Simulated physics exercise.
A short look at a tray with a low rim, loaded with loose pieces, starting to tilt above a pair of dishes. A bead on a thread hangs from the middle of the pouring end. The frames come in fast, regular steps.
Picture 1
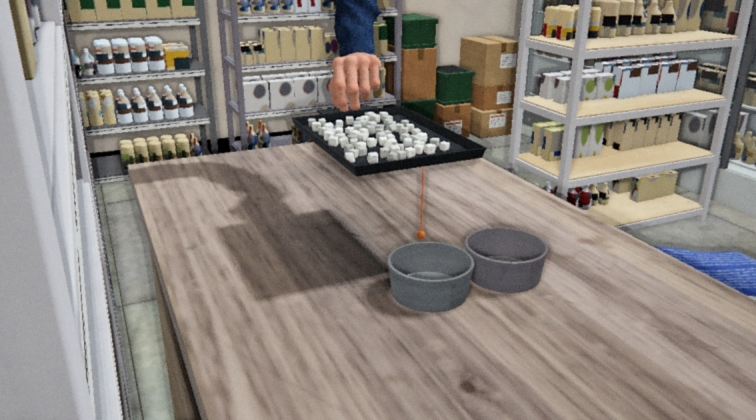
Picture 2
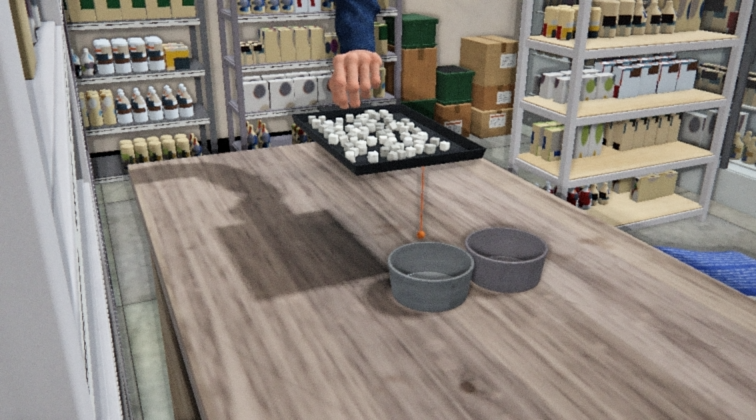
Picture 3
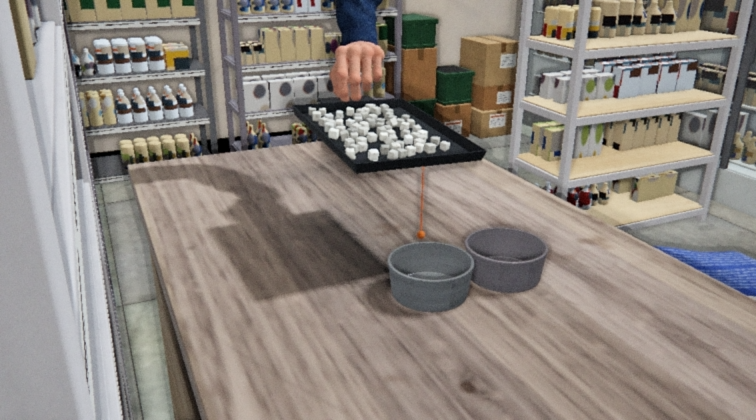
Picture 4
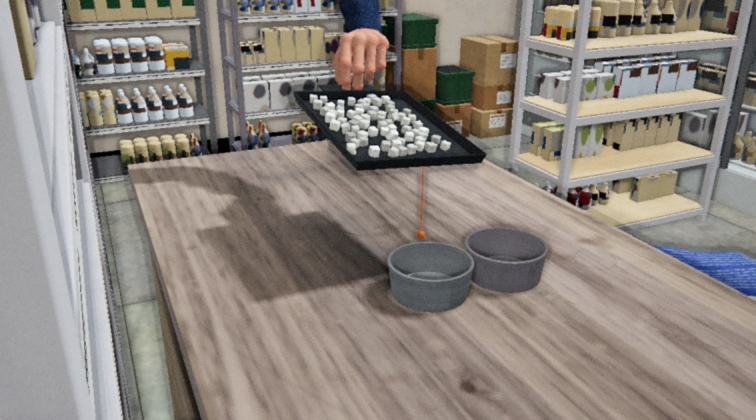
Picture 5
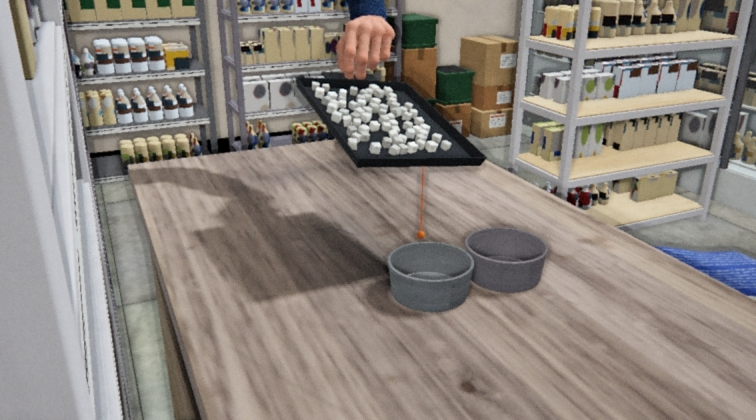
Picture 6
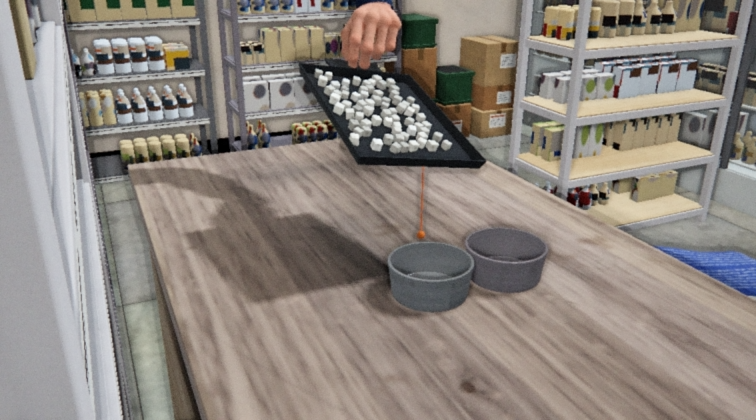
To begin with, a hand holds a black tray of white sugar cubes nearly level above two grey dishes on a wooden table, an orange bead hanging on a thread. The hand then lifts the tray's far end, and the tray gradually tilts toward its near right corner.
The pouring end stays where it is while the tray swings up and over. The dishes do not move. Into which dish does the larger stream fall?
The right-hand one ends fuller.
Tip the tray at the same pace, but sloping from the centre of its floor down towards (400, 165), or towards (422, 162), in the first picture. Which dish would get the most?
In turn: The left one; the left-hand dish.
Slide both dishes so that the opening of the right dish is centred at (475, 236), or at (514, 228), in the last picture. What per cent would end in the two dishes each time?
Roughly 80 per cent, and 80 per cent.
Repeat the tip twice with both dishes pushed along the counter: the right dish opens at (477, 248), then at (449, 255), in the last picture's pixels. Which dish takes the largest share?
At the first place the dish on the right, at the second right.
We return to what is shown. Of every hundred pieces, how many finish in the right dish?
Near 50 %.
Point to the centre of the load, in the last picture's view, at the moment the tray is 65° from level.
At about (453, 148).
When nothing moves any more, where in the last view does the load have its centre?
At about (492, 267).
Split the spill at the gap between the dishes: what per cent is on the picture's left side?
About 50 per cent.
Soon after the last picture, tray tipped steeply; most on the tray; a stray few in the right dish; a small part in the air.
A little later, tray tipped past a quarter turn; most on the tray; a small part in the left dish; a small part in the right dish; a stray few outside both; a stray few in the air.
Later still, tray tipped past a quarter turn; a small part in the left dish; about half in the right dish; about a third outside both.
By the end, tray tipped past a quarter turn; a small part in the left dish; about half in the right dish; about a third outside both.
